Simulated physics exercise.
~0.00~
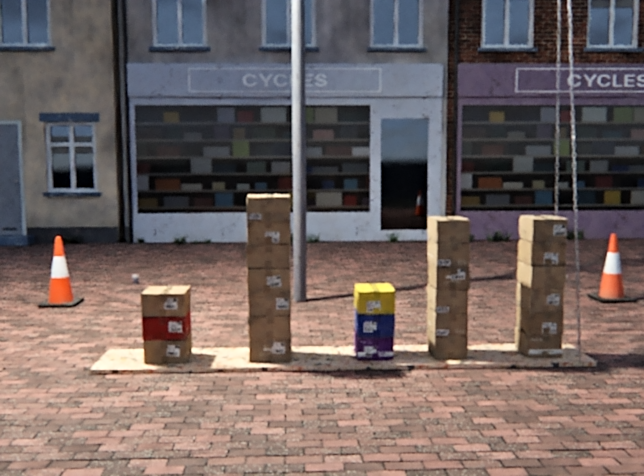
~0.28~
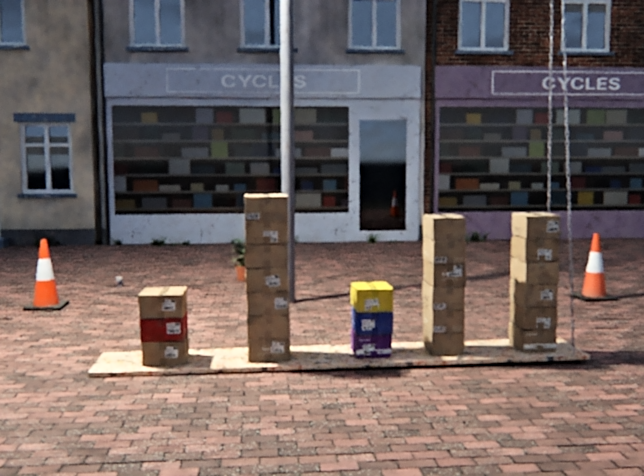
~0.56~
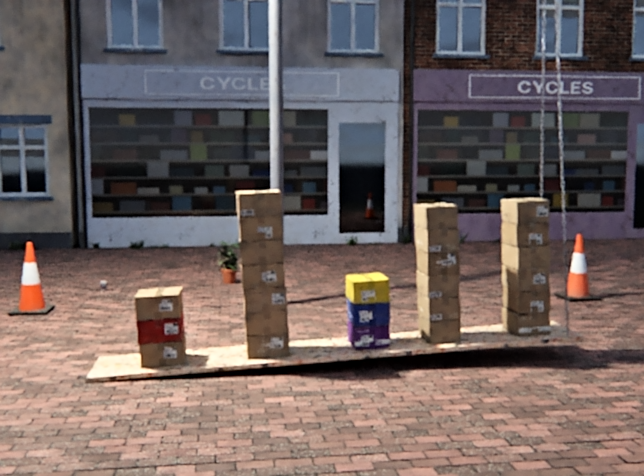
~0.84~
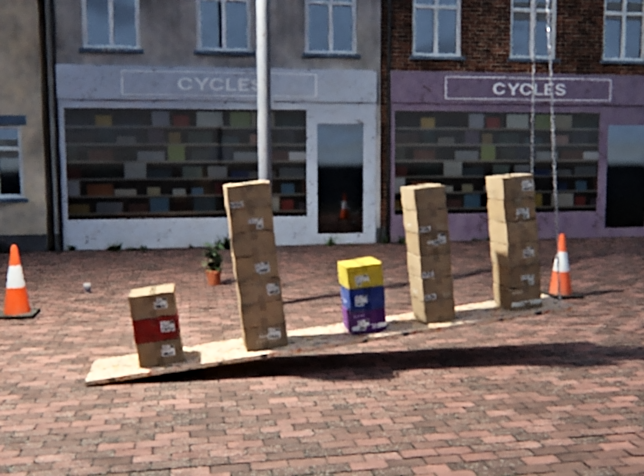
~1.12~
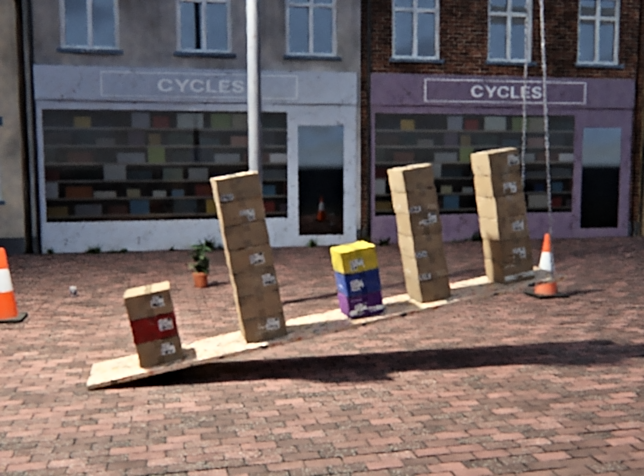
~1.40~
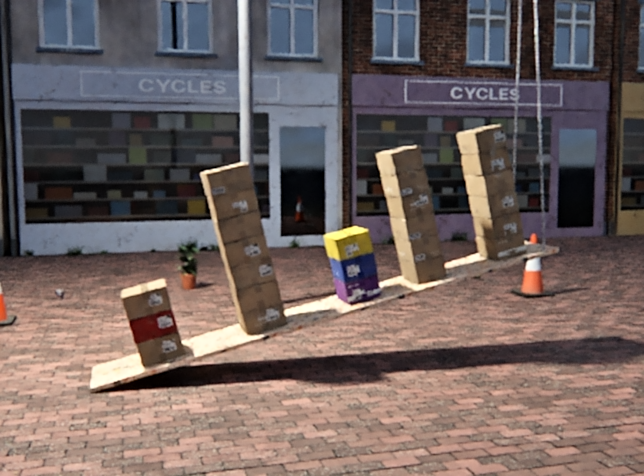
The footage shows five columns of boxes on a long board in a brick-paved square before shopfronts; the board's right end rises steadily, leaning the columns leftward, while none shifts on the board and the view drifts.
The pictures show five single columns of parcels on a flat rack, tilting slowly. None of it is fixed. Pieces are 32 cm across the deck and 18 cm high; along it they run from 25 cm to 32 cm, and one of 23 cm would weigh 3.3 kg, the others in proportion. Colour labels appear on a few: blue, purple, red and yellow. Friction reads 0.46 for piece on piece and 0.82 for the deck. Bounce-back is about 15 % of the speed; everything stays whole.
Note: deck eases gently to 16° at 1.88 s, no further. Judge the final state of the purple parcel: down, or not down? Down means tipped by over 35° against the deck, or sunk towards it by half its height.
Not down.
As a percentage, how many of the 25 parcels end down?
90 %.
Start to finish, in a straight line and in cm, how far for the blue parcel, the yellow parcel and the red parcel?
Moved: Blue 80, yellow 100, red 60.
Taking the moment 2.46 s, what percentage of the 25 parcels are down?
60 per cent at that moment.
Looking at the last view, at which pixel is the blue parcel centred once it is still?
Look near (274, 292) in the final frame.
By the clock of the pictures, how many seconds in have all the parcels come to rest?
I'd say around 4.0 seconds.
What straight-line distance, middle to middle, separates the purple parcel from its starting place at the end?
Close to 60 cm, start to finish.
After 1.94 s, slope 16°; none of the 25 parcels down, 19 disturbed; purple parcel unmoved.
After 2.46 s, slope 16°; 15 of the 25 parcels down; purple parcel 6° from how it stood; yellow parcel 7° from how it stood.
After 3.14 s, slope 16°; 23 of the 25 parcels down; purple parcel 21 cm from its place; yellow parcel on its side.
In the end (4.4 s), slope 16°; 23 of the 25 parcels down; purple parcel 22 cm from its place; blue parcel on its side; red parcel on its side. From the last view, middles, purple parcel near (327, 283), blue parcel near (274, 292).
